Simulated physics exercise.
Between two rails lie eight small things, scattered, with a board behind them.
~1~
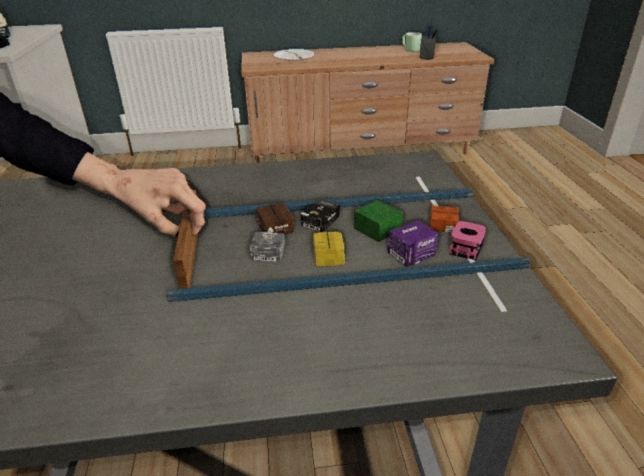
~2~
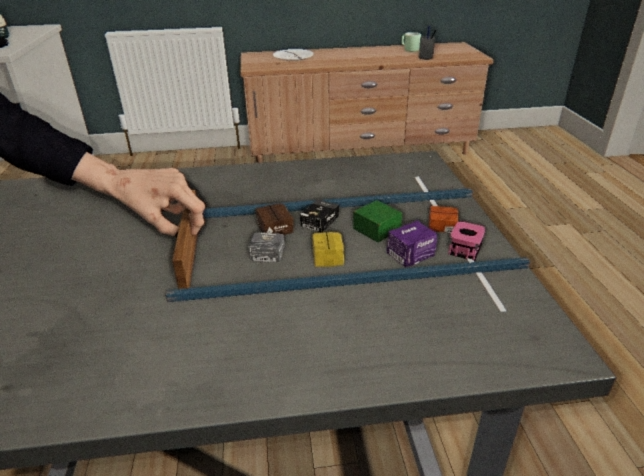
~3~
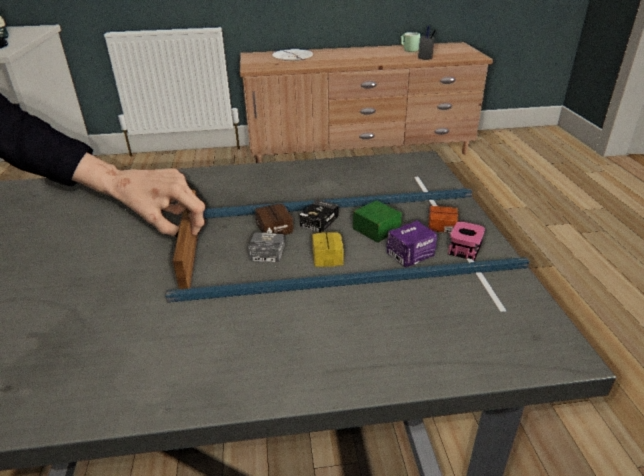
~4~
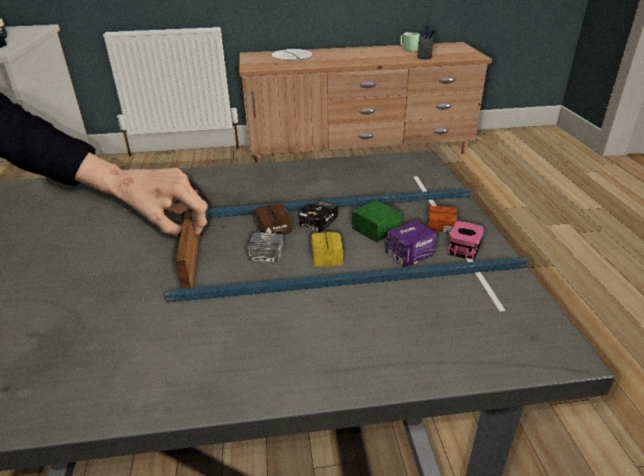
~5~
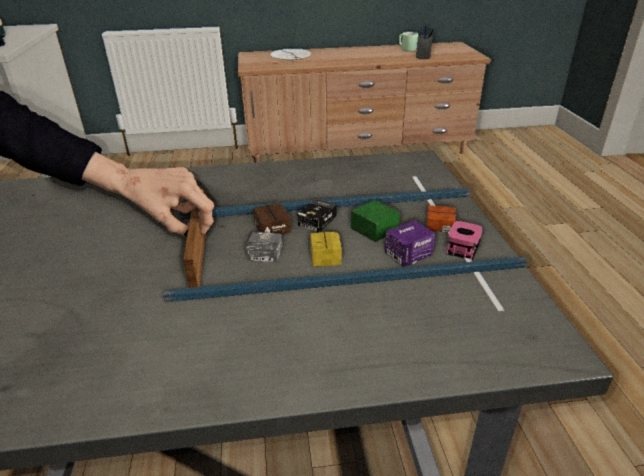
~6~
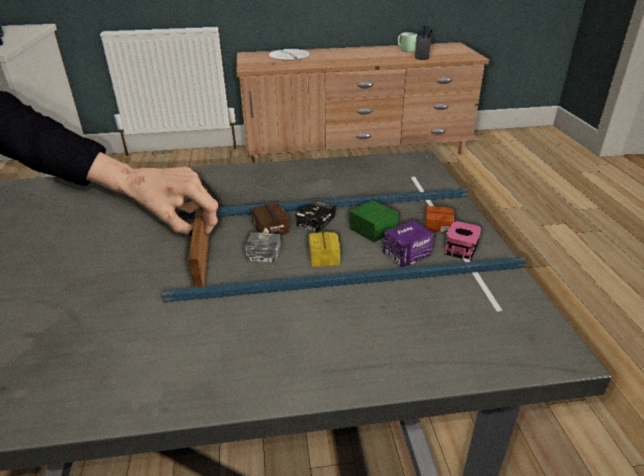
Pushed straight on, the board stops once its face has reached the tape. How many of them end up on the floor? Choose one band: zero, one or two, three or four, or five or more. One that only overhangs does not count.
One or two.
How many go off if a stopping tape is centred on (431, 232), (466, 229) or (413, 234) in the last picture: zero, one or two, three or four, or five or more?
Tape one gives either one or two, tape two gives at least five, and tape three gives no fall at all.
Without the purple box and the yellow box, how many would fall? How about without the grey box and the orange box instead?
First try 1, second try 1.
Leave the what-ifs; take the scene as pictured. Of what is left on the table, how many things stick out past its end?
3 is the number.
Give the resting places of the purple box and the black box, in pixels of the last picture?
Final centres, first then second: (512, 241), (472, 200).
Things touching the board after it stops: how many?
3 of them.
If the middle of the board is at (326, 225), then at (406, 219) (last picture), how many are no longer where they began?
First 5, then 8.
A little later, none off yet; pink case at rest near (463, 241); orange box at rest near (439, 219); purple box at rest near (408, 244).
Next, none off yet; pink case at rest near (463, 241); orange box at rest near (439, 219); purple box moving near (411, 243).
Later still, none off yet; pink case shifted about its own width near (502, 237); orange box shifted well along near (482, 215); purple box shifted well along near (475, 244).
When it is over, the number that fall off is one or two; down, orange box and pink case.
